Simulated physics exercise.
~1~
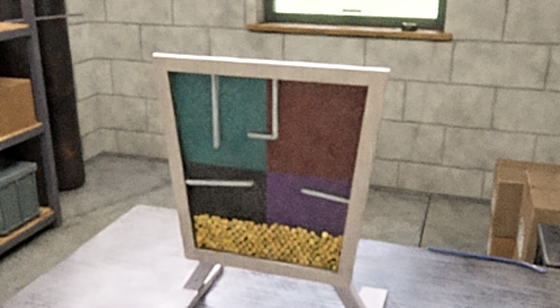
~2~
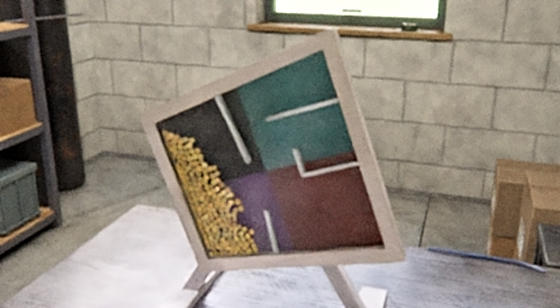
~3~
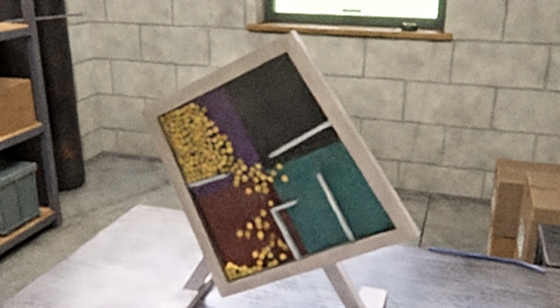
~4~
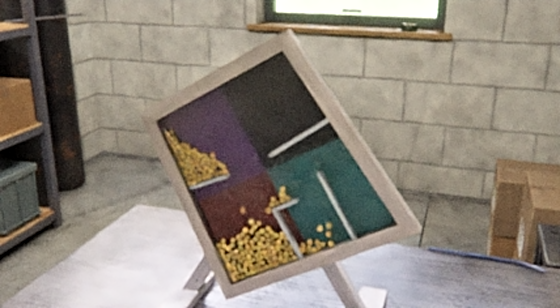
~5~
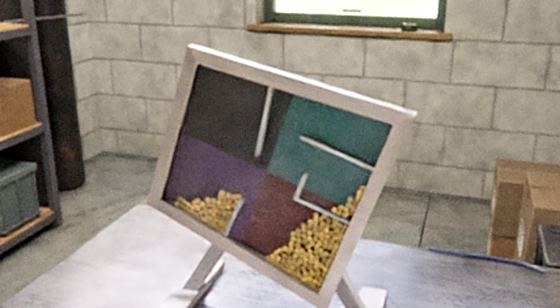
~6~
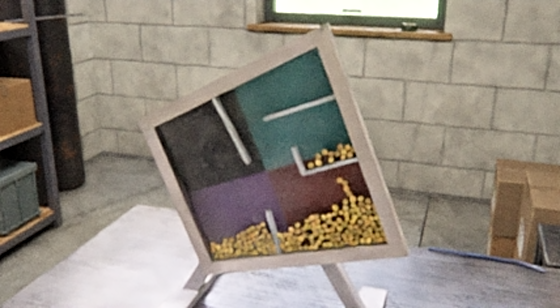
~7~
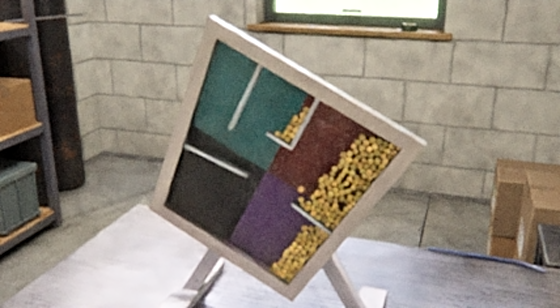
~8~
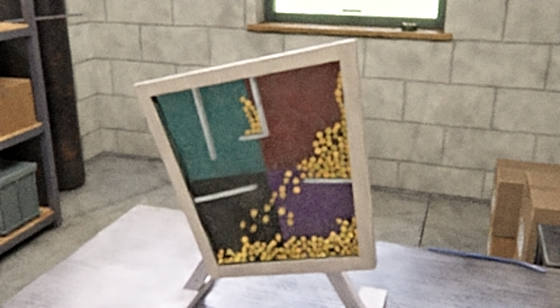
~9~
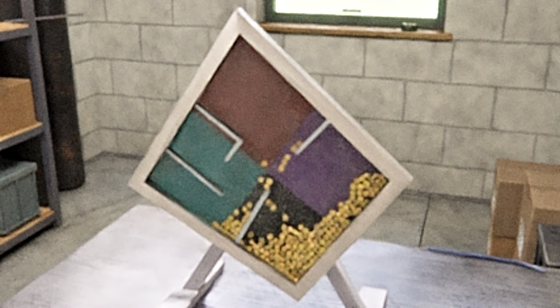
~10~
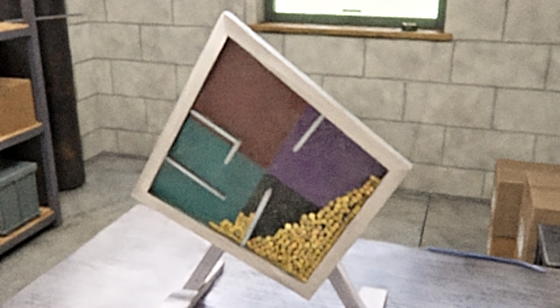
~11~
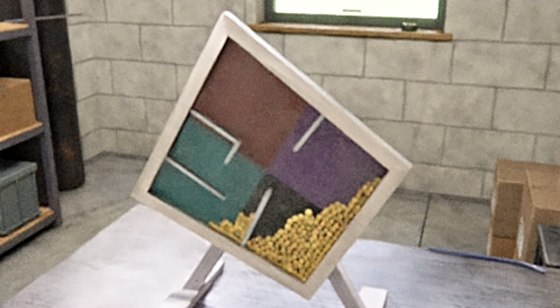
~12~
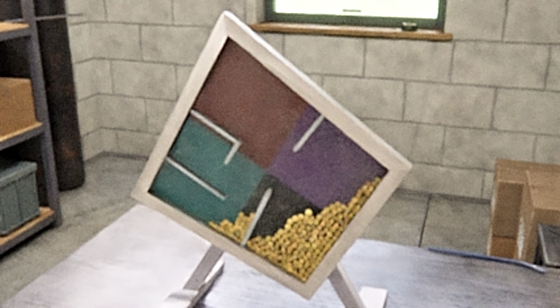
In a block-walled room, a tilting case spills yellow beads around until most settle in black.
